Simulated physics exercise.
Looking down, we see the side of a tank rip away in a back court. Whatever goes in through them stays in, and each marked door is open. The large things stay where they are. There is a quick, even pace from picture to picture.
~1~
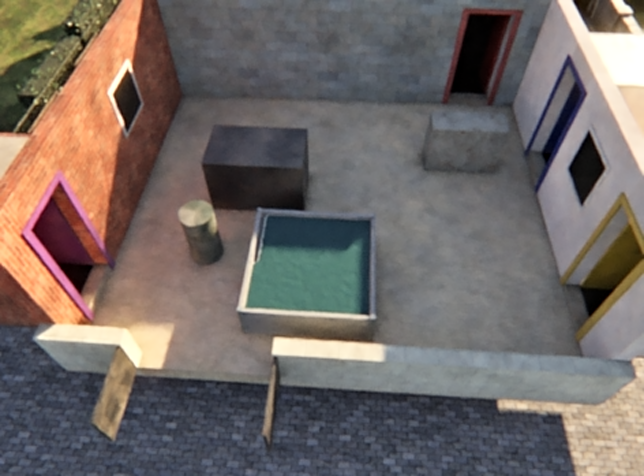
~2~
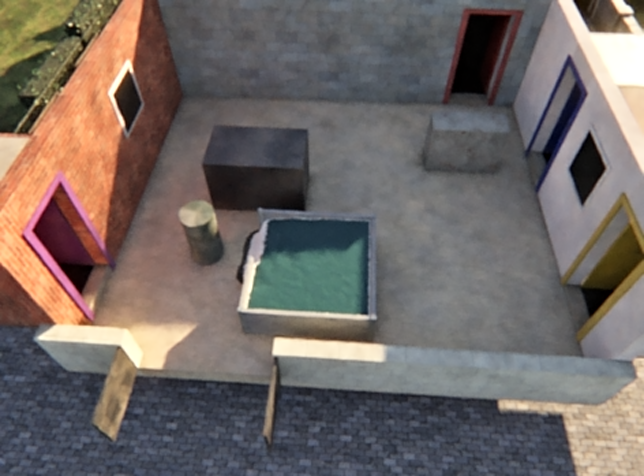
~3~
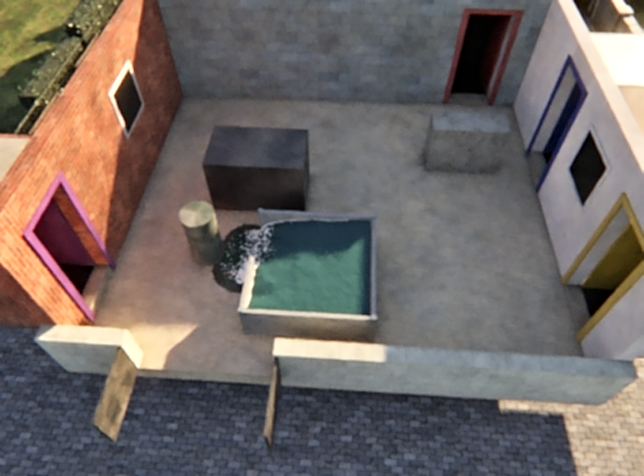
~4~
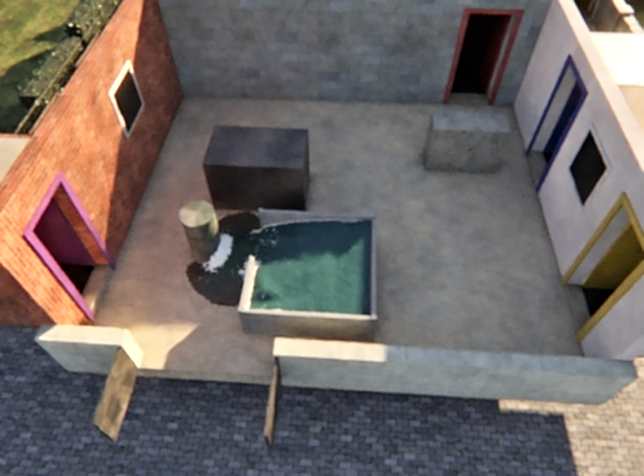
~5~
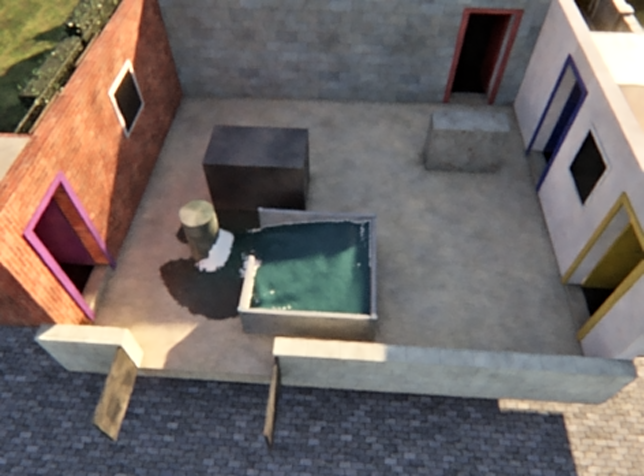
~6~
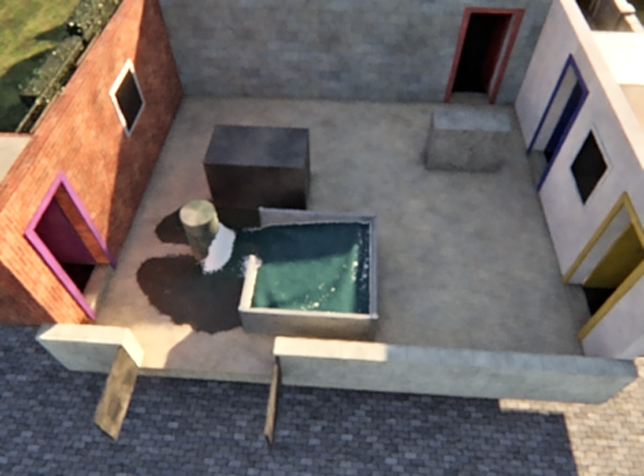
A walled back court with a pale concrete floor is seen from high above, looking down over a low front wall. A square tank of green water stands near the centre, with a dark box behind it, a grey-green cylinder to its left, and purple, red, blue and yellow doorways around. The tank's left side opens and water pours out, foaming against the cylinder and spreading leftward in a dark patch.
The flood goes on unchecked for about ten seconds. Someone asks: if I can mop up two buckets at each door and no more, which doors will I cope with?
I expect the blue door to see two buckets at most; I expect the yellow door to see two buckets at most; I expect the red door to see two buckets at most; I expect the purple door to see two buckets at most.
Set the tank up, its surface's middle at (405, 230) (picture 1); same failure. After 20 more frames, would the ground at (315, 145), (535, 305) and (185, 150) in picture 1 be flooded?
Check in sequence: Soaked through, still parched, soaked through.
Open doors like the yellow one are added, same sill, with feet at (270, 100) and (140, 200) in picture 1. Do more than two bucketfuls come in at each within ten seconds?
In turn, the first comes in lower and the second comes in higher.
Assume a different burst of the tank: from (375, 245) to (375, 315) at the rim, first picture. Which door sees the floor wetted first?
It's the yellow door.
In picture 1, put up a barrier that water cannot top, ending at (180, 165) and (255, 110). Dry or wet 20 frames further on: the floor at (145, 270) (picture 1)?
Spot check: Submerged.
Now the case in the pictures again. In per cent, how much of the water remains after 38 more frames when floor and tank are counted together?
That works out to about 82 percent.
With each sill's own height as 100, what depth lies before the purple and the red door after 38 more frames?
In order: Roughly 60 % and 0 %.
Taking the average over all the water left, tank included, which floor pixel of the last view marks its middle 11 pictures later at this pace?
Somewhere near (255, 263).
A moment on, water covers 15 % of the floor; the blue door not reached, the yellow door not reached, the red door not reached, the purple door wet at the sill, nothing in.
Next, water covers 25 % of the floor; the blue door not reached, the yellow door not reached, the red door not reached, the purple door wet at the sill, nothing in.
Then, water covers 30 % of the floor; the blue door not reached, the yellow door not reached, the red door not reached, the purple door wet at the sill, nothing in.
Later, water covers 45 % of the floor; the blue door not reached, the yellow door not reached, the red door not reached, the purple door under two buckets in.
In the end, water covers 60 % of the floor; the blue door not reached, the yellow door not reached, the red door not reached, the purple door under two buckets in.
